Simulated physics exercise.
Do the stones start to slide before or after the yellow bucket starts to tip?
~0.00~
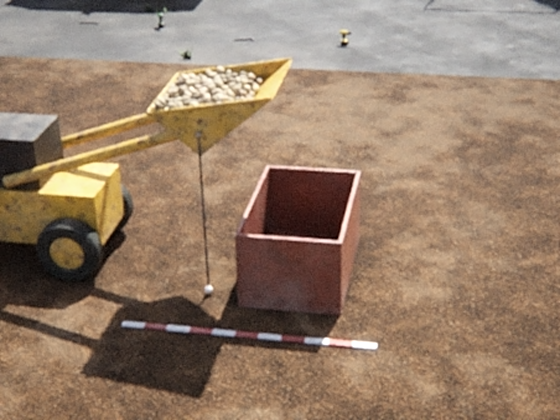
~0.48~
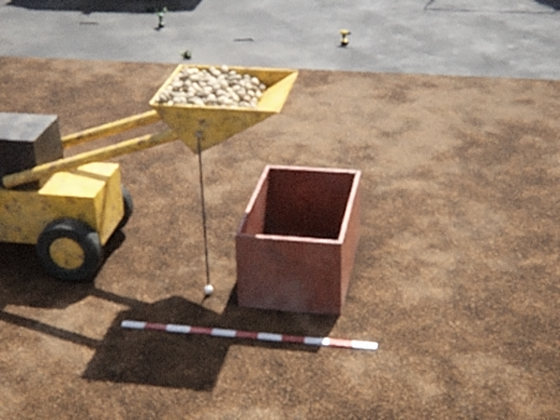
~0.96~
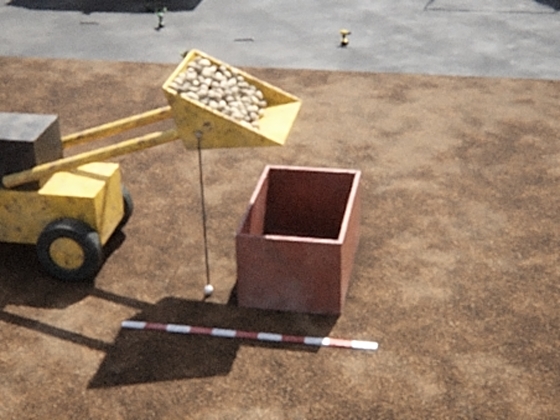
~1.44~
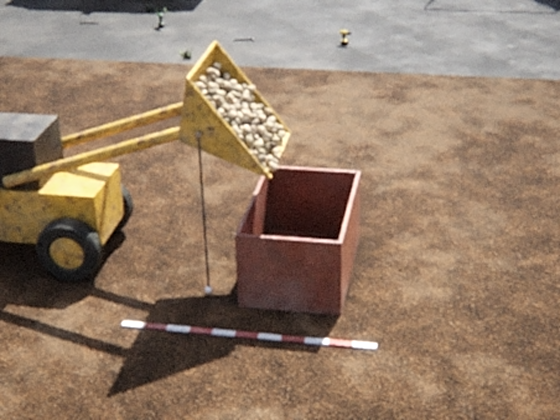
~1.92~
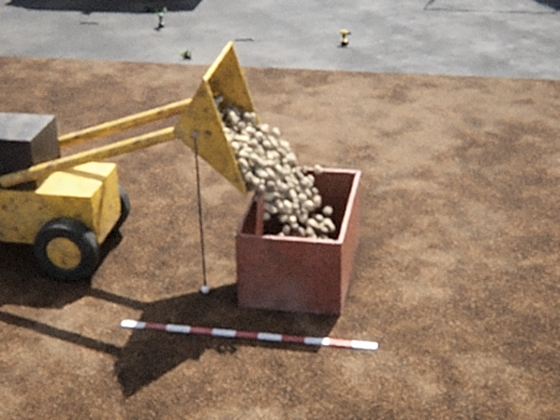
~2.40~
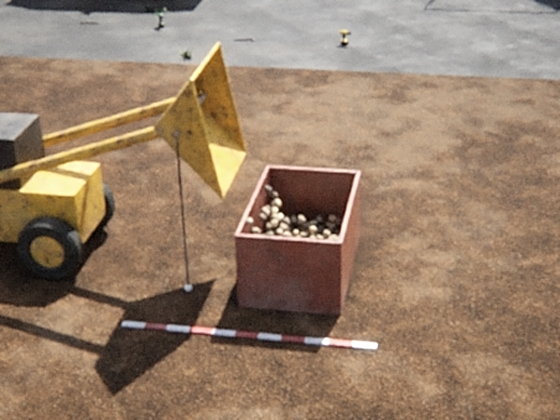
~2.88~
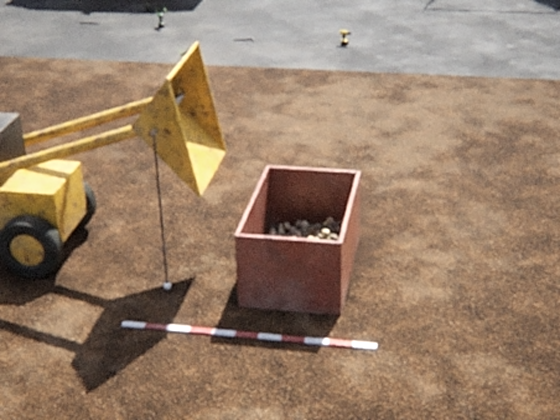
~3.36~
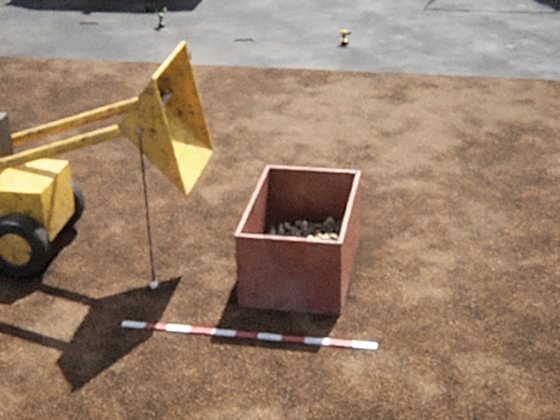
The stones start to slide after the bucket starts to tip. The bucket is already tilting while they still sit in it, and they slide only once it is steeper.
